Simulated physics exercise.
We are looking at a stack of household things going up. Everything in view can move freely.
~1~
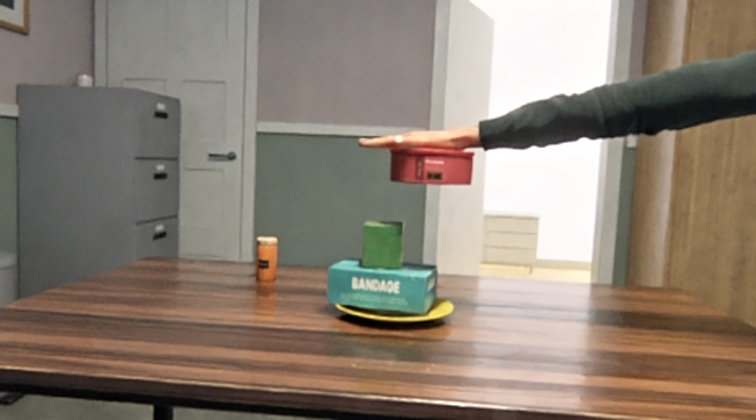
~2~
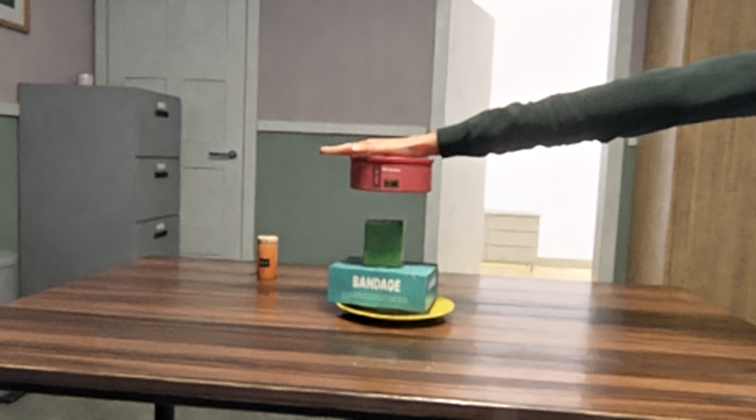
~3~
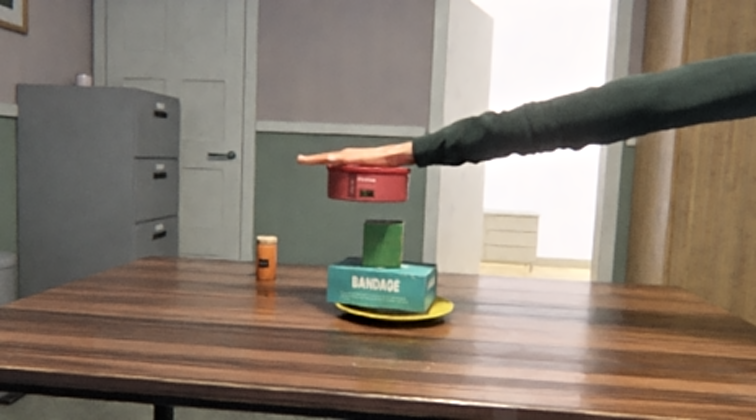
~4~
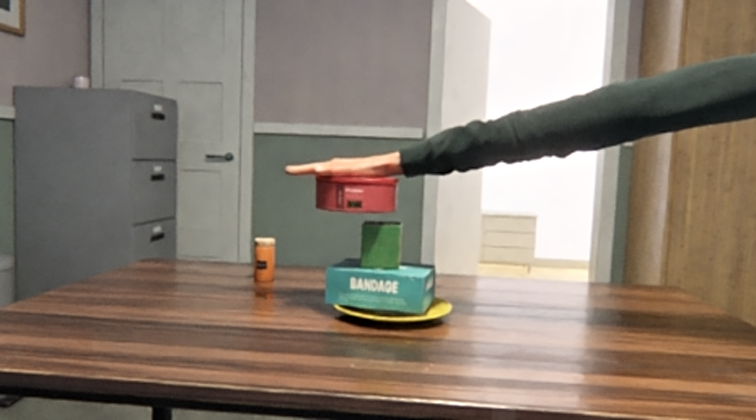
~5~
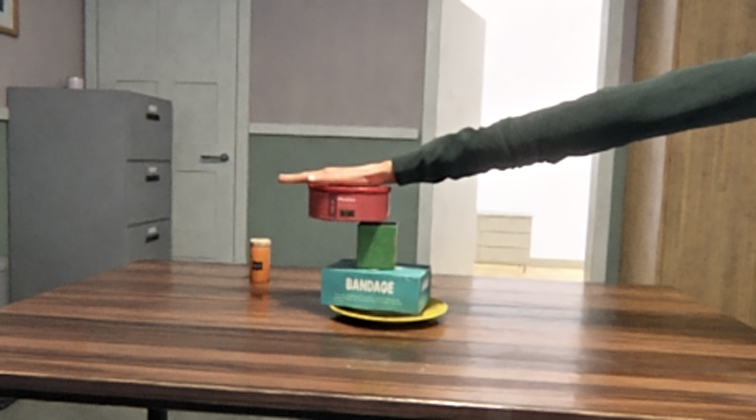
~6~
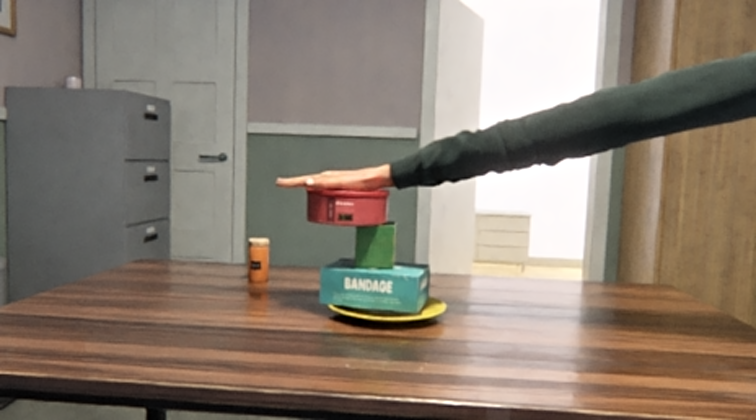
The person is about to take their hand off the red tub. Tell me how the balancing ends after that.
It is going to drop something.
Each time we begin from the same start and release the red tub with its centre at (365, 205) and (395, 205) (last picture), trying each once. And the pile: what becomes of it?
Stays standing, then stays standing.
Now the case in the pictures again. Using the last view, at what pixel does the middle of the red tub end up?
Close to pixel (292, 267).
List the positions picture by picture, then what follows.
In the first frame, coming down; red tub (431, 167); green block (384, 244).
In the second frame, coming down; red tub (391, 174); turquoise box (385, 282).
In the third frame, coming down; red tub (368, 183); green block (384, 243).
In the fourth frame, coming down; red tub (357, 193); turquoise box (382, 283).
In the fifth frame, coming down; red tub (349, 202); green block (377, 245).
In the sixth frame, in place under the hand; red tub (348, 205); turquoise box (377, 283).
Then, 0.30 s past the last view, red tub now fallen.
Then, 0.40 s past the last view, turquoise box displaced a little.
Then, 0.60 s past the last view, as before.
Finally, fallen, red tub; the other 4 still in place. Final places as the last picture's camera would see them, red tub near (292, 266). The pile gives way.
